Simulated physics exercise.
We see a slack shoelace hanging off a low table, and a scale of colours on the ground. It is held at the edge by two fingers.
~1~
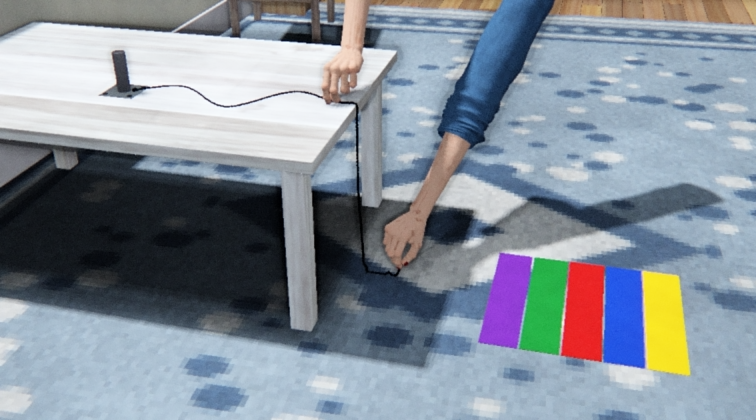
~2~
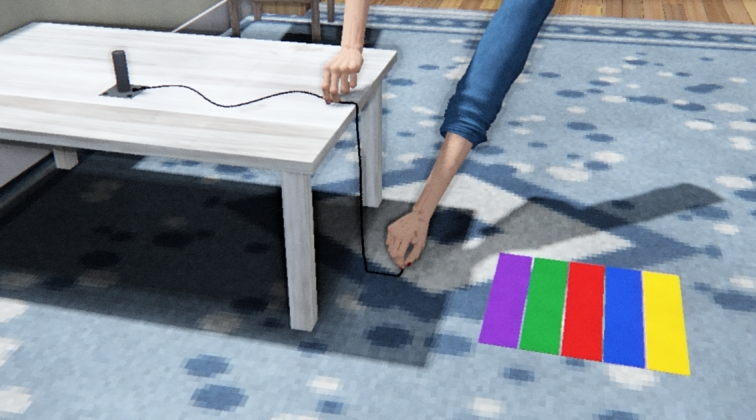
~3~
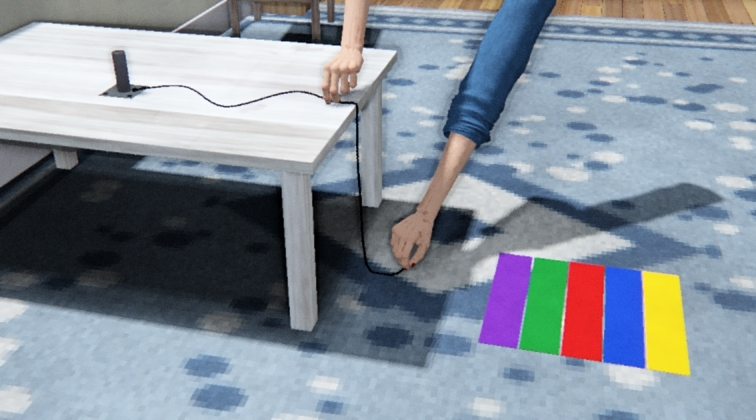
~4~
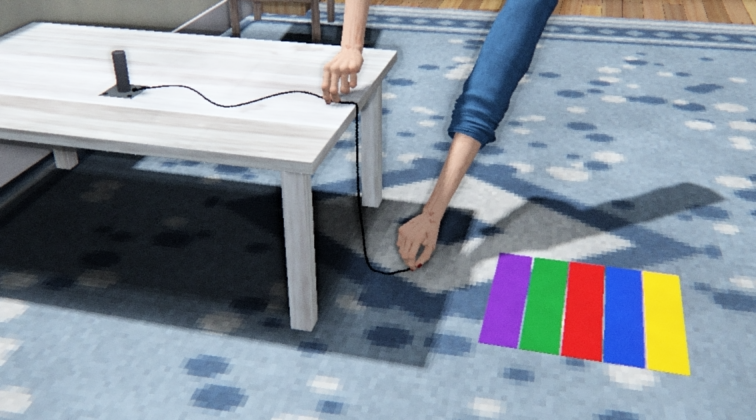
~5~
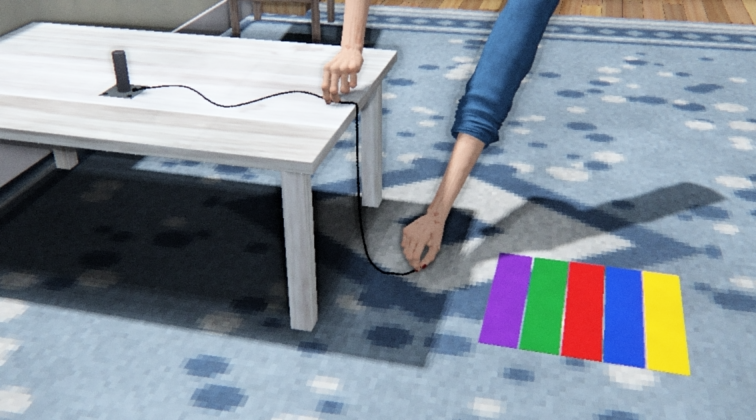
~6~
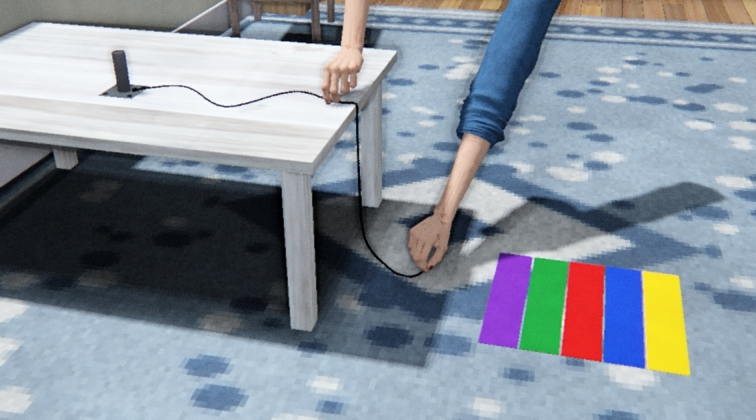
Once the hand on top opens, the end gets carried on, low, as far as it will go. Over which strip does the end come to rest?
Over the red strip.
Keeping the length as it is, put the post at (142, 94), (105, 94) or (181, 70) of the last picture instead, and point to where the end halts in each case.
Approximate pixels in order: (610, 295), (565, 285), (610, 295).
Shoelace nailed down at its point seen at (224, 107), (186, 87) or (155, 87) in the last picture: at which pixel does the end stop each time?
Expect roughly (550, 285) for the first, (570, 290) for the second and (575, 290) for the third.
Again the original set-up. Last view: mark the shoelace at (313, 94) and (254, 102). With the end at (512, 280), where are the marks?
The two spots arrive at (351, 107) and (284, 102).
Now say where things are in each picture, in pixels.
The first frame shows end (402, 264); purple (501, 327); green (542, 333); red (582, 339); blue (624, 346); yellow (667, 352).
The second frame shows end (404, 265); shoelace through (173, 86) (216, 105) (289, 92) (356, 110) (361, 181) (363, 250).
The third frame shows end (409, 265).
The fourth frame shows end (415, 266); shoelace through (173, 86) (216, 105) (289, 92) (356, 110) (358, 181) (365, 250).
The fifth frame shows end (420, 267).
The sixth frame shows end (427, 268); shoelace through (173, 86) (216, 105) (289, 92) (356, 110) (359, 181) (371, 250).
Early on, end near (512, 280); over purple.
Midway, end near (556, 286); over green.
At the end of the slack, end near (583, 289); over red. It gets as far as the red strip.
